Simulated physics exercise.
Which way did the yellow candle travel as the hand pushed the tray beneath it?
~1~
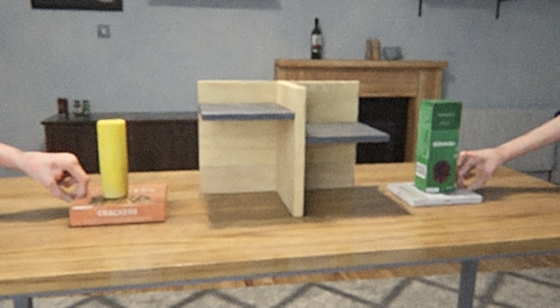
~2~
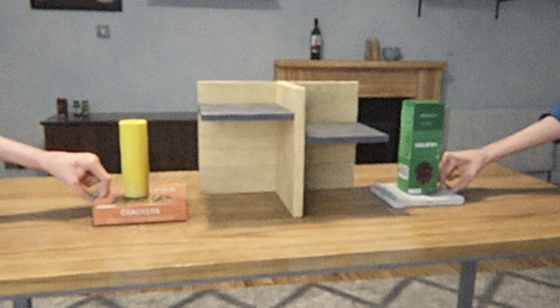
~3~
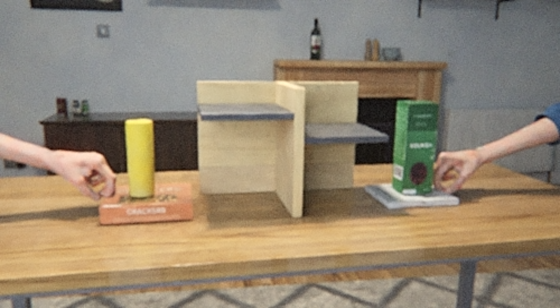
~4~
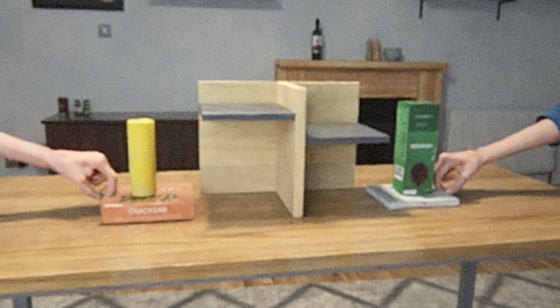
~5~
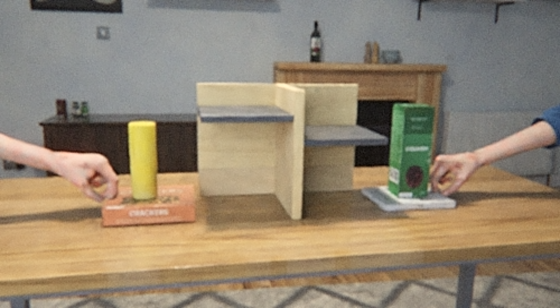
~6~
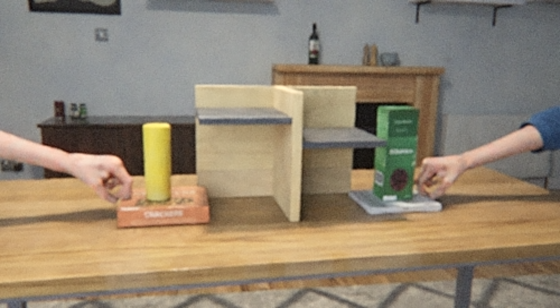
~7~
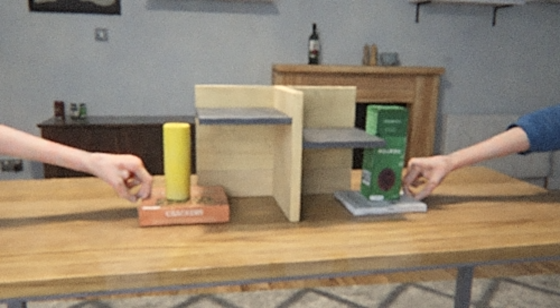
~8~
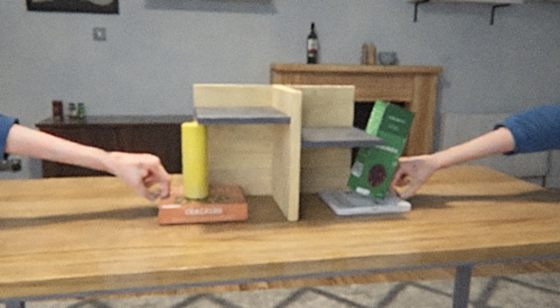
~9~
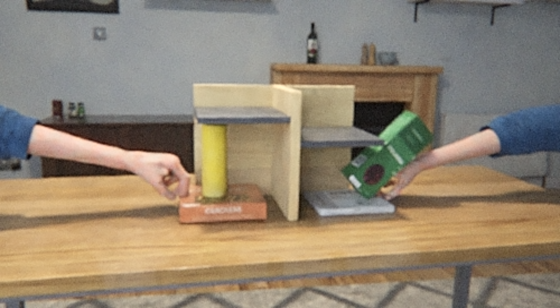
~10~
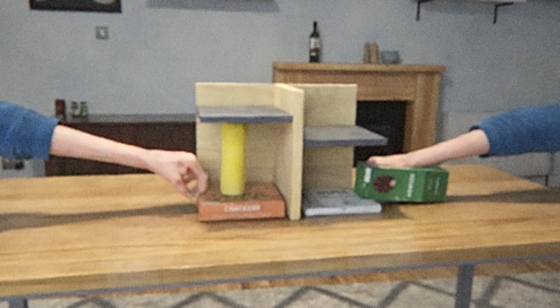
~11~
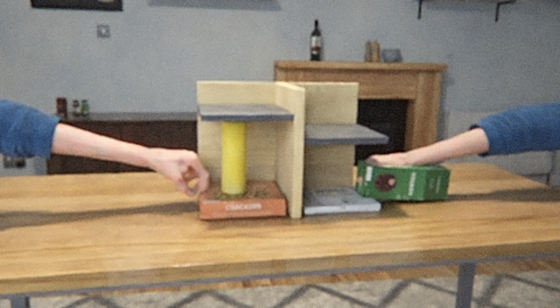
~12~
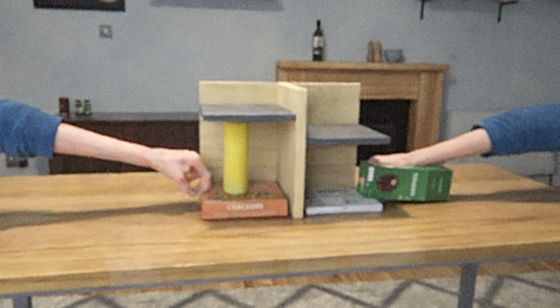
The yellow candle moved to the right, staying upright as it went in under the shelf.
Two hands pushed loaded trays inward from opposite sides of a wooden rack. The yellow candle slid upright beneath the left shelf, while the green carton caught against the right shelf, tipped back and ended up on its side.
